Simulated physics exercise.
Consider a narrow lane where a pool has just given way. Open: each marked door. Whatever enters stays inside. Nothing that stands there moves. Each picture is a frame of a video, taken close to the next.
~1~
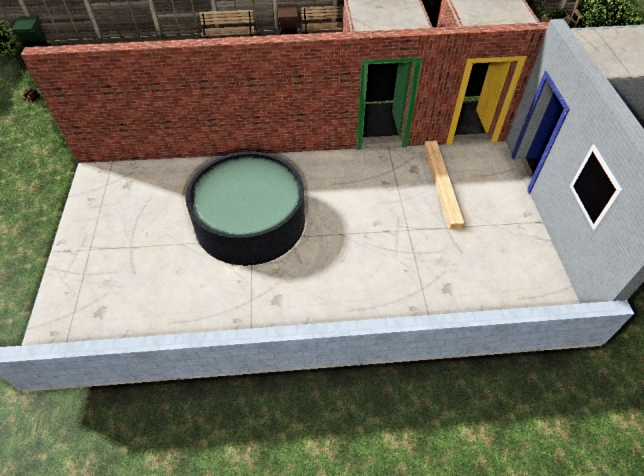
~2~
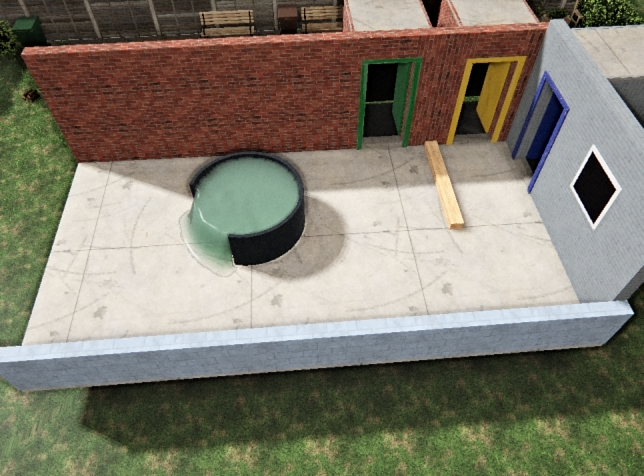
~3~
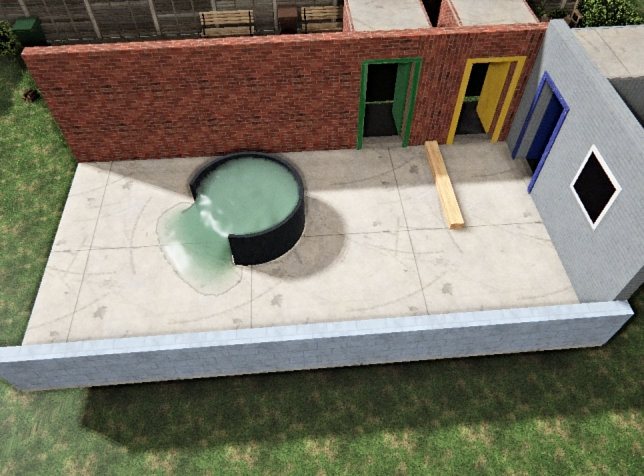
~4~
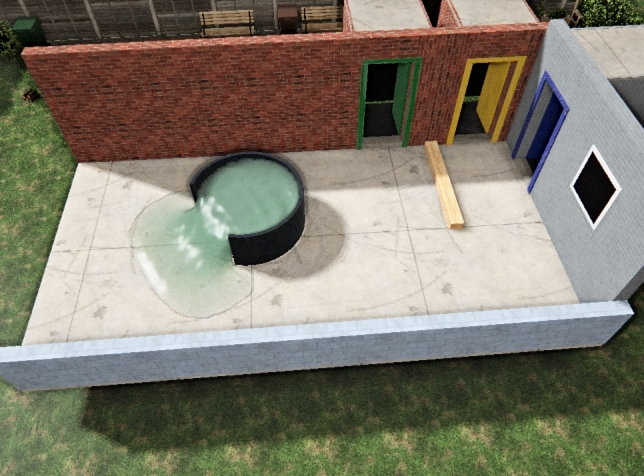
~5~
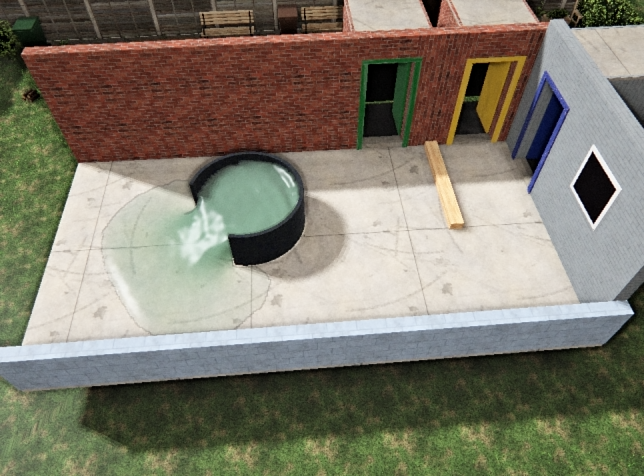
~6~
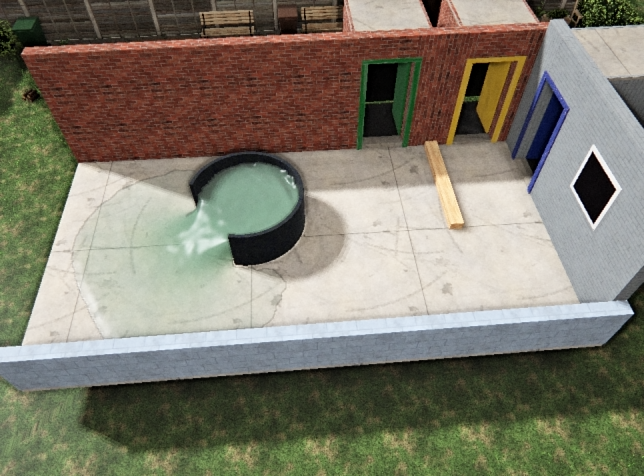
Greenish water poured out through a gap that opened in the lower left side of a round, dark-walled pool, then spread in a widening sheet across the pale paved floor toward the low front wall.
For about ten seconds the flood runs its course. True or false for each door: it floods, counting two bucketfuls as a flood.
Green door - false; yellow door - false; blue door - false.
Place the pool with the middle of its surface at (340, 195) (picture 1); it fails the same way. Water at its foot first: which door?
The blue one is the first one.
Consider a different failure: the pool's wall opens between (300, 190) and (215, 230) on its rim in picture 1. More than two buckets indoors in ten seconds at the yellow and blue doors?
The yellow door door tops the limit and the blue door door tops the limit.
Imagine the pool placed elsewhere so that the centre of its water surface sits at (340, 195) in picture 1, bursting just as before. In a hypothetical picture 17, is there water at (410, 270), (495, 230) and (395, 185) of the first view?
Spot by spot, in the order asked: Untouched, untouched, untouched.
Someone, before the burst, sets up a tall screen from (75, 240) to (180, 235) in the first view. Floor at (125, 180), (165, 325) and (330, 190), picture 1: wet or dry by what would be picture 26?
Soaked, soaked, untouched.
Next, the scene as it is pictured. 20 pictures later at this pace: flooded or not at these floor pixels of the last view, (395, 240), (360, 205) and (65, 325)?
In turn: No water, clear, wet.
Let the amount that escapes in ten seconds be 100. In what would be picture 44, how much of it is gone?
That comes to 90 per cent, as I work it out.
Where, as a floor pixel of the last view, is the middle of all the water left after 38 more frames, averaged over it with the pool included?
That comes out near (219, 266).
A moment on, water covers 30 % of the floor; the green door not reached, the yellow door not reached, the blue door not reached.
Next, water covers 30 % of the floor; the green door not reached, the yellow door not reached, the blue door not reached.
Then, water covers 35 % of the floor; the green door not reached, the yellow door not reached, the blue door not reached.
Later, water covers 40 % of the floor; the green door not reached, the yellow door not reached, the blue door not reached.
In the end, water covers 40 % of the floor; the green door not reached, the yellow door not reached, the blue door not reached.
